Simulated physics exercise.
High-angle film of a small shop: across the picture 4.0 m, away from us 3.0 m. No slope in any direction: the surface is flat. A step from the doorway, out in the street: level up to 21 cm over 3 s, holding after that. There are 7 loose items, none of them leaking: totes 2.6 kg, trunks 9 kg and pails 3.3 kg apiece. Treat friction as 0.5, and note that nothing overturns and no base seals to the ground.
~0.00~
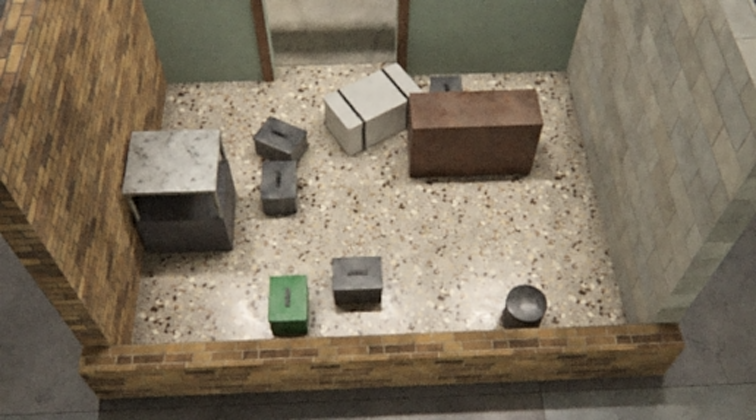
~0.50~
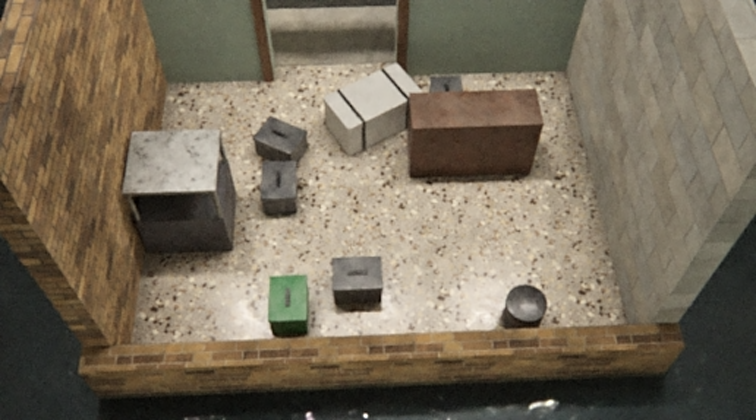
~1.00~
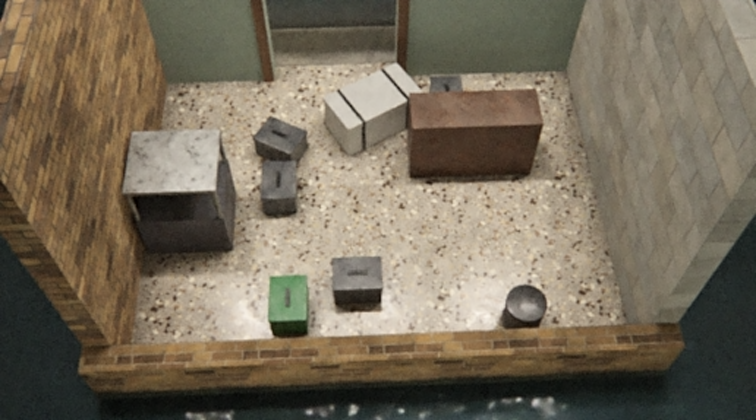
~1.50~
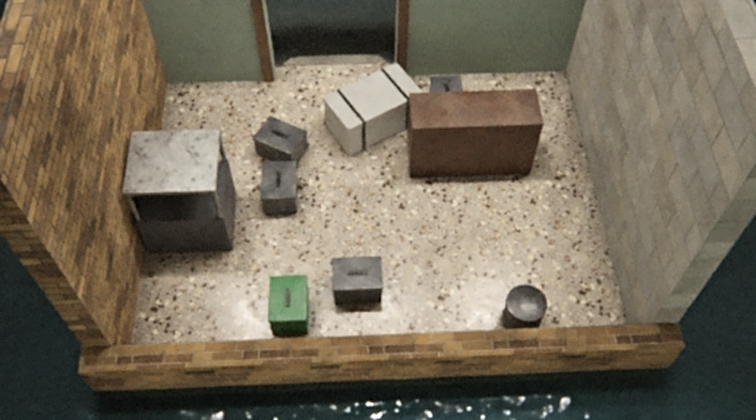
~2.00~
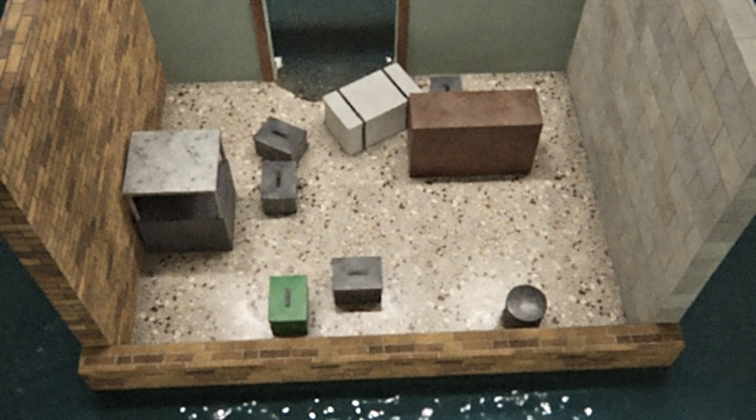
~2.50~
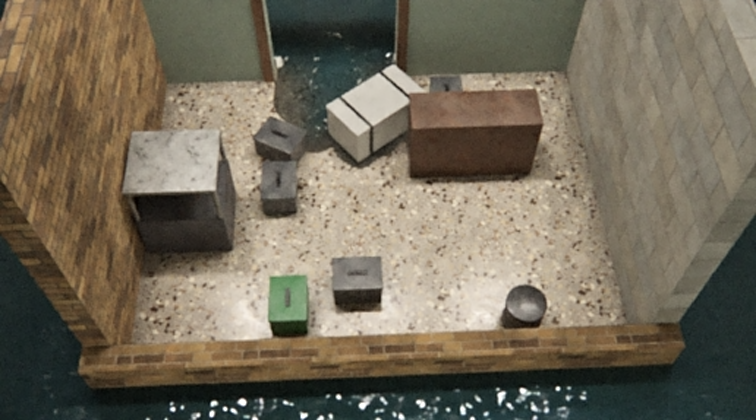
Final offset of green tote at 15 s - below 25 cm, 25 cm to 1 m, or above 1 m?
It gets pushed a bit.
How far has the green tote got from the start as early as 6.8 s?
Around 100 cm from the start by that time.
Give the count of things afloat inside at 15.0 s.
At that moment it comes to 7.
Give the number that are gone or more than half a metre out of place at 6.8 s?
I count 6 of them.
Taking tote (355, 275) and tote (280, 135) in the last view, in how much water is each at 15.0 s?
About 17 and 12 cm.
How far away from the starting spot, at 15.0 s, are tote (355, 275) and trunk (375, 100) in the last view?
The first is 40 cm from its start, the second 200 cm.
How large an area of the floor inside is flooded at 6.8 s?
About 10.5 m2 is covered.
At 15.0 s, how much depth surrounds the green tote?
About 18 cm.
After 3.5 s the green tote is near (288, 298), 0.0 m from its start, aground; 1 afloat.
After 6.8 s the green tote is near (161, 293), 1.0 m from its start, afloat; 7 afloat.
After 11.0 s the green tote is near (168, 251), 1.0 m from its start, afloat; 7 afloat.
After 15.0 s the green tote is near (214, 263), 0.6 m from its start, afloat; 7 afloat.
